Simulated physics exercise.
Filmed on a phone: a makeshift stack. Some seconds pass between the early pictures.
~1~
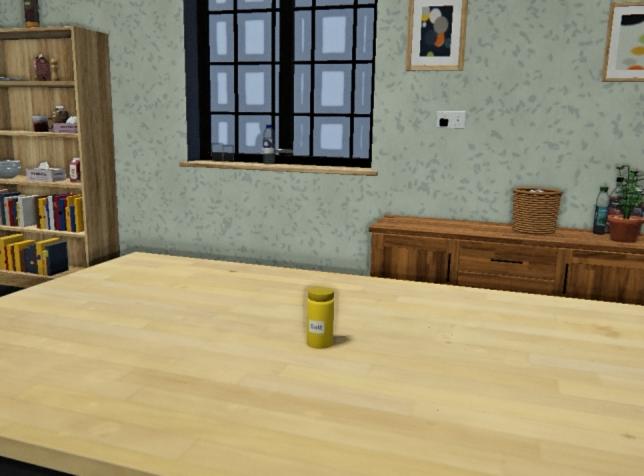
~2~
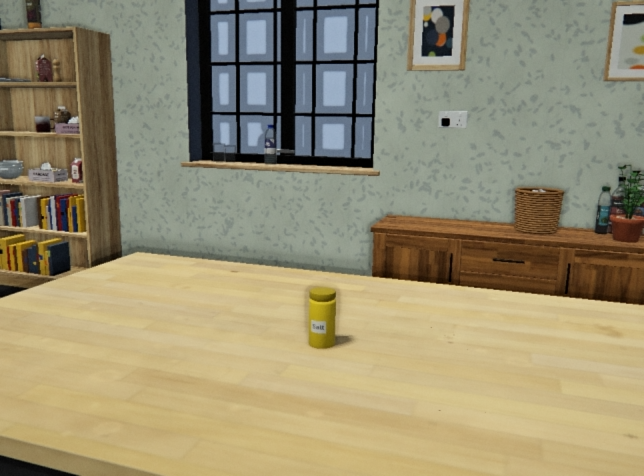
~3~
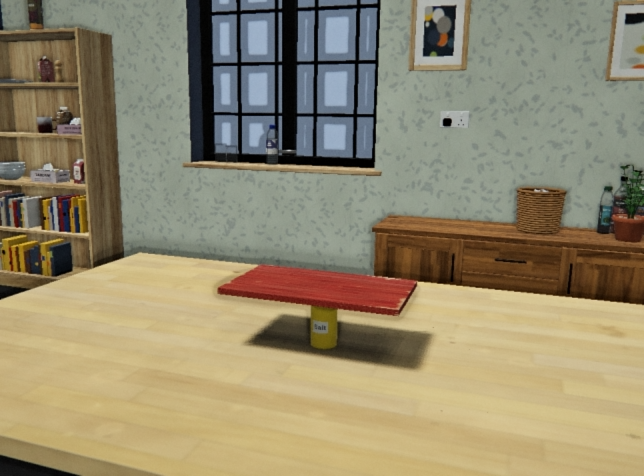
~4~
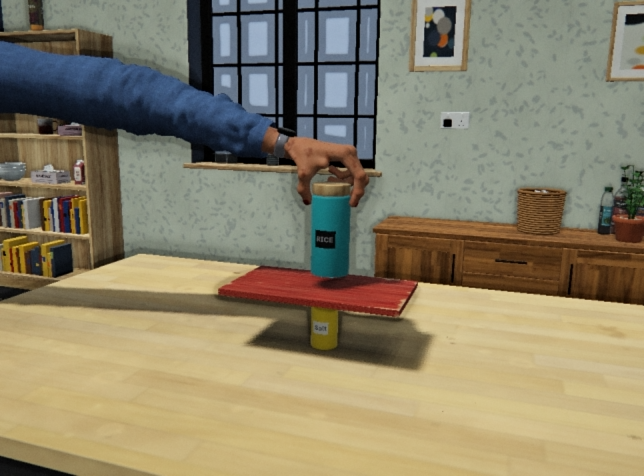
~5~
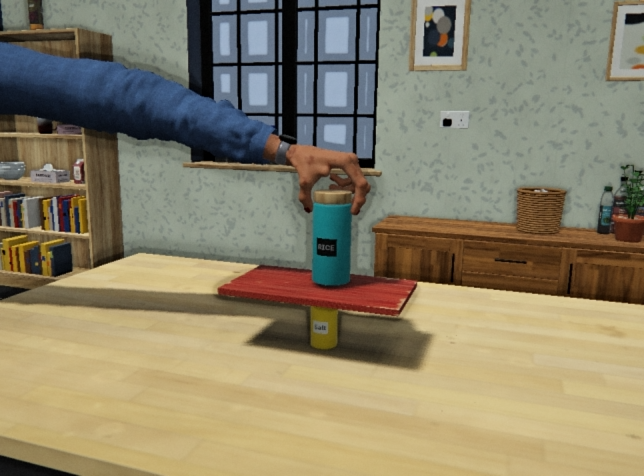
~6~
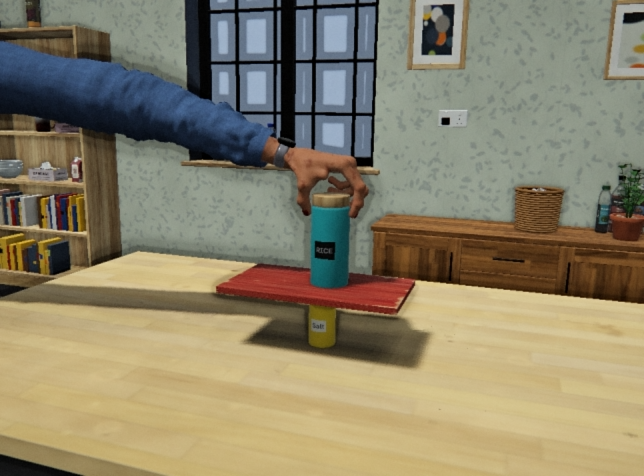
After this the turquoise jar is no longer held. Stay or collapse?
The stack keeps its balance.
Then, 0.40 s past the last view, nothing moves.
Then, 1.00 s past the last view, turquoise jar resting near (330, 240).
Finally, all 3 still in place. Final places as the last picture's camera would see them, turquoise jar near (331, 240). The stack holds.
